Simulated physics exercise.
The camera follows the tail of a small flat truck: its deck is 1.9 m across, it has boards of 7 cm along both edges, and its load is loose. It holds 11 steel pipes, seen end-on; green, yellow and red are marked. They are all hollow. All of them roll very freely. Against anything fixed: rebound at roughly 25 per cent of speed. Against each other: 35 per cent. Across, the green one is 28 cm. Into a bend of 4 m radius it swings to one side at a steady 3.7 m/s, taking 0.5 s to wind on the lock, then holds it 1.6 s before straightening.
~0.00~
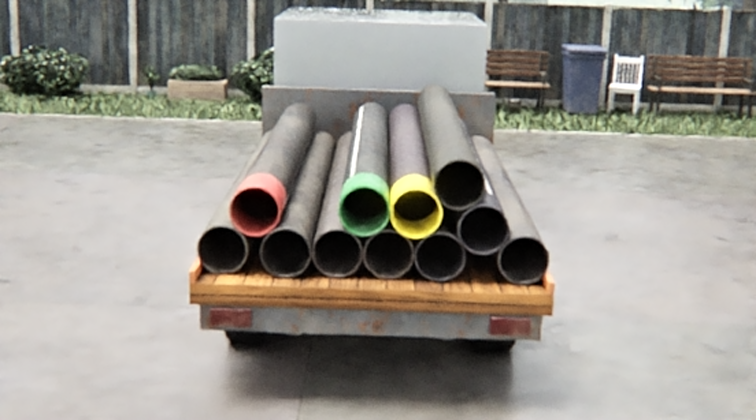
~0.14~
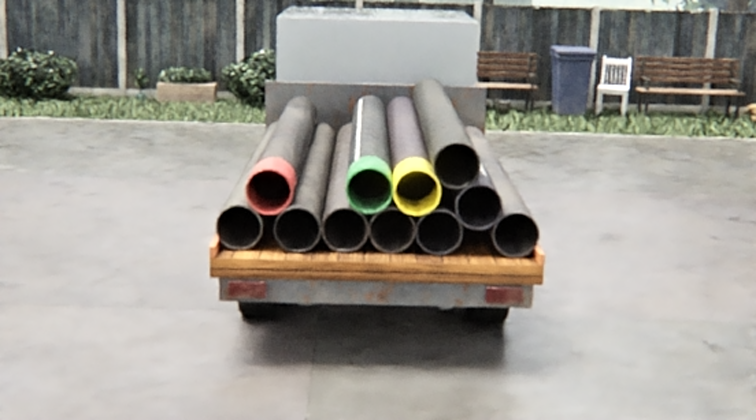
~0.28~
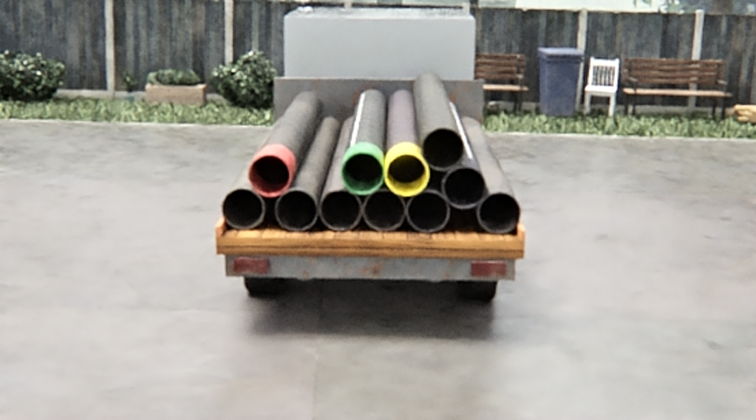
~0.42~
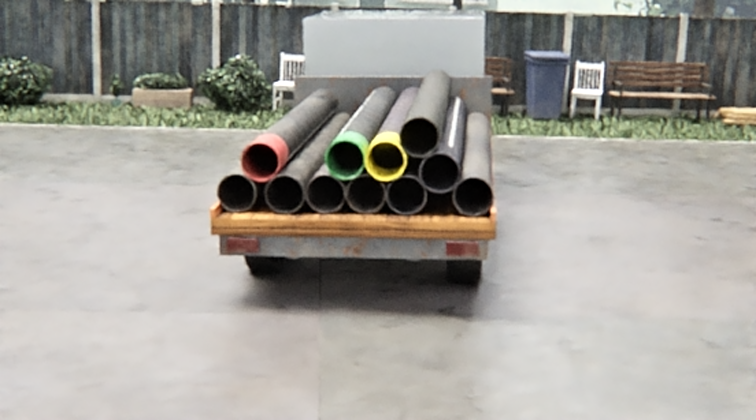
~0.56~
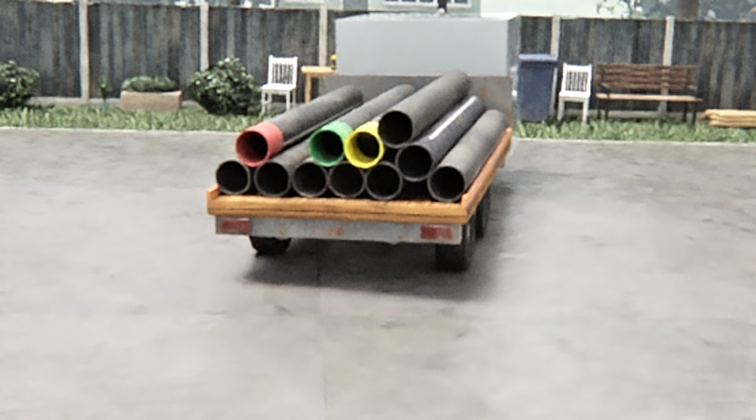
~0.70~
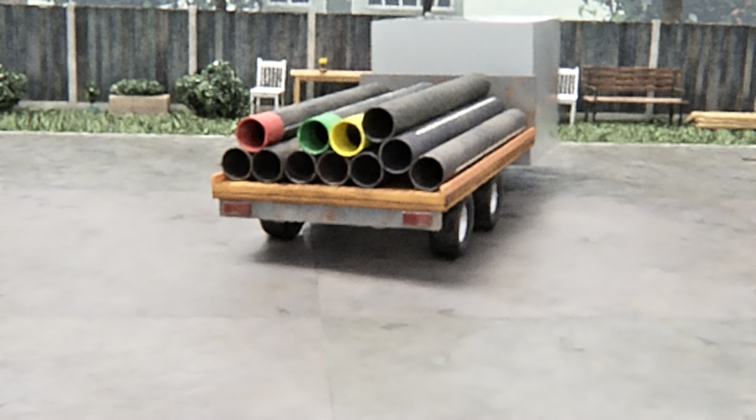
Flat truck carrying stacked dark pipes, three with red, green and yellow ends, driving away and turning right, deck leaning slightly left.
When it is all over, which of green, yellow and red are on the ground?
As for green, it drops over the side; as for Yellow, it drops over the side; as for Red, it drops over the side.
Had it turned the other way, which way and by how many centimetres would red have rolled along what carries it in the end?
Roughly 5 cm left.
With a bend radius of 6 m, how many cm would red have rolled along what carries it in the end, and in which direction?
Leftwards, around 5 cm.
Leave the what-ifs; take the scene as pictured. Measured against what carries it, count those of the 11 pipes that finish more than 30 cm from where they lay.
The number you get is 11.
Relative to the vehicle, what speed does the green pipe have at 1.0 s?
Around 0.5 m/s.
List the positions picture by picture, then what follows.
The first picture shows green (364, 212), yellow (416, 214), red (254, 213); 6 of the 11 make up the bottom layer.
The second picture shows green (370, 192), yellow (417, 193), red (268, 193); the deck is level.
The third picture shows green (363, 174), yellow (407, 175), red (269, 176); the deck slopes 1° down to the left.
The fourth picture shows green (345, 160), yellow (385, 161), red (259, 163); the deck slopes 2° down to the left.
The fifth picture shows green (326, 148), yellow (363, 149), red (251, 148); the deck slopes 3° down to the left.
The sixth picture shows green (313, 137), yellow (346, 138), red (250, 135); the deck slopes 3° down to the left.
By 1.0 s, green is up on others, 75 cm from the left edge, rolling left; yellow is up on others, 95 cm from the right edge, rolling left; red is up on others, 20 cm from the left edge, rolling left; 0 of 11 are off.
By 1.3 s, green is up on others, 50 cm from the left edge, rolling left; yellow is up on others, 75 cm from the left edge, rolling left; red is up on others, 5 cm from the left edge, rolling left; 0 of 11 are off.
By 1.6 s, green is up on others, 5 cm from the left edge, rolling left; yellow is in the air, 30 cm from the left edge, rolling left; red is over the left board and falling; 2 of 11 are off.
By 2.0 s, green is over the left board and gone; yellow is over the left board and falling; red is over the left board and gone; 5 of 11 are off.
Finally (6.4 s), green is over the left board and gone; yellow is over the left board and gone; red is over the left board and gone; 7 of 11 are off.
